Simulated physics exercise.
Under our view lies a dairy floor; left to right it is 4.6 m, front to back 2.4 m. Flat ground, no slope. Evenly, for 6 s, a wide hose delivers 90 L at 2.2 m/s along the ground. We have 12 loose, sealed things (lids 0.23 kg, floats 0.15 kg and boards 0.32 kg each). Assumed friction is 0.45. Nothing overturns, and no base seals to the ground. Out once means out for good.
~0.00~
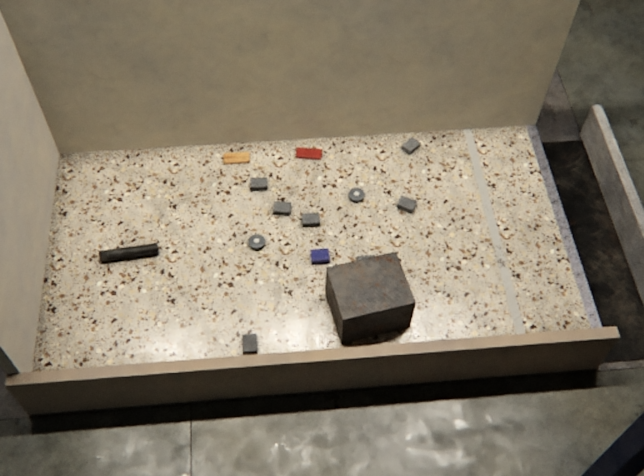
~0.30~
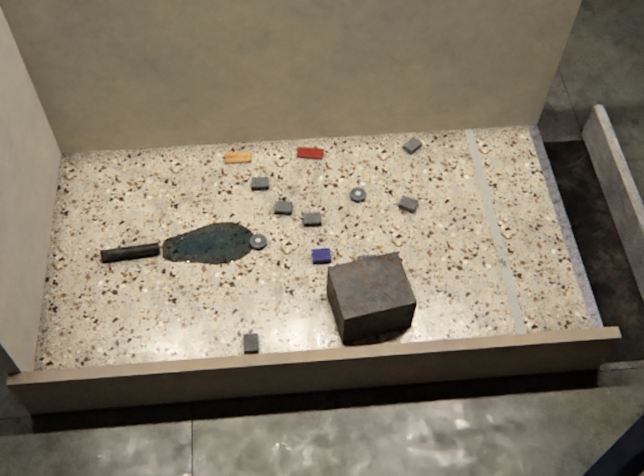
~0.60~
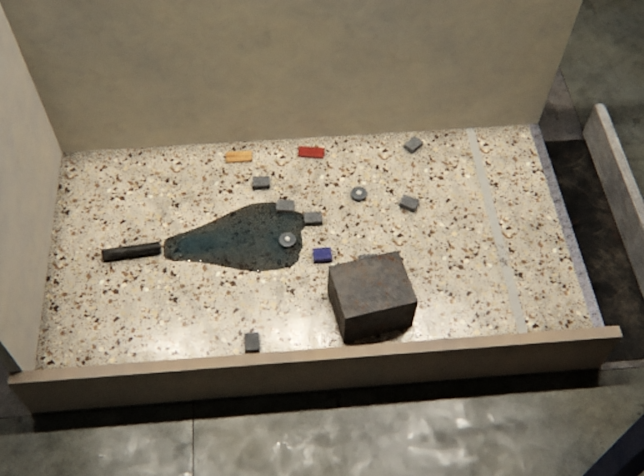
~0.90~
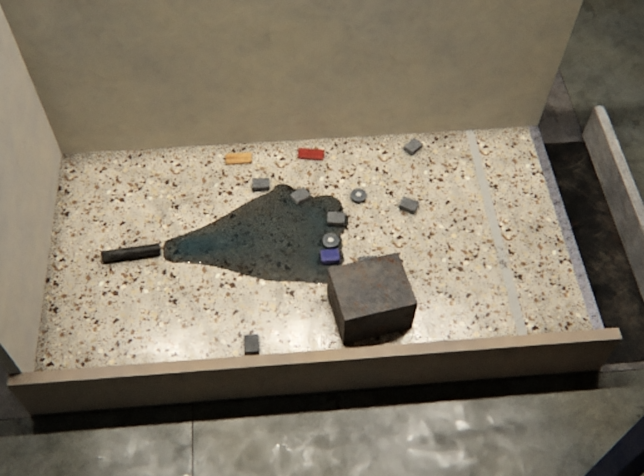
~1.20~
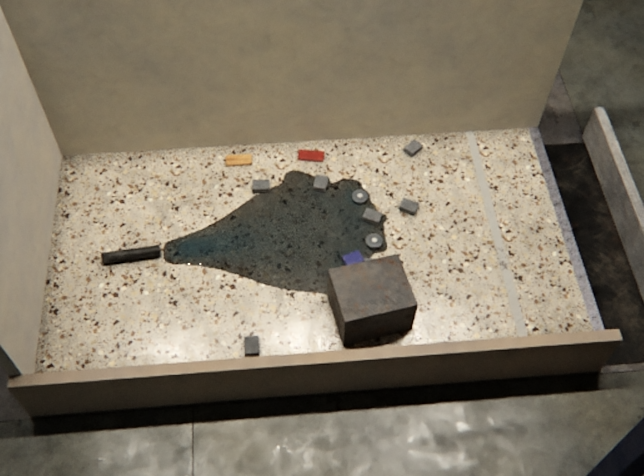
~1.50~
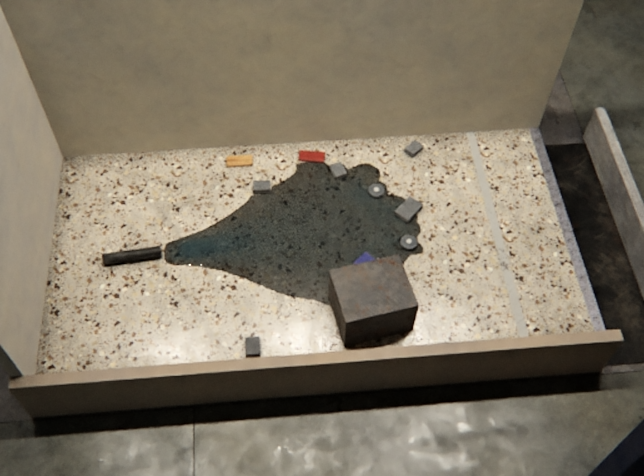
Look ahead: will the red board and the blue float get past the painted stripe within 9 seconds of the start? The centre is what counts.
By my reckoning the red board stops before the line, while the blue float clears the line.
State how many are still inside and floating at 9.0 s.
At that time, 0.
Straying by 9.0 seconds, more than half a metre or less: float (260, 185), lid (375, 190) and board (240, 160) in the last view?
Item one falls below it, item two exceeds it, item three falls below it.
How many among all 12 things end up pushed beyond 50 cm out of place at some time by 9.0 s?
8.
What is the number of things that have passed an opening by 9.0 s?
Result: 6.
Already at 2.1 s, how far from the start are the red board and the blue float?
About 0 and 60 cm.
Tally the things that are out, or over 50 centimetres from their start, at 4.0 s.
The number by then is 7.
After 2.1 s the red board is near (312, 156), 0.0 m from its start, aground; the blue float is near (401, 263), 0.7 m from its start, afloat; 0 of 12 are over the mark; 3 afloat.
After 4.0 s the red board is near (312, 156), 0.0 m from its start, aground; the blue float is near (531, 296), 1.8 m from its start, aground; 5 of 12 are over the mark; 2 afloat.
After 6.3 s the red board is near (312, 156), 0.0 m from its start, aground; the blue float is near (568, 326), 2.1 m from its start, afloat; 7 of 12 are over the mark; 3 afloat.
After 9.0 s the red board is near (312, 156), 0.0 m from its start, aground; the blue float has gone out; 7 of 12 are over the mark; 0 afloat.
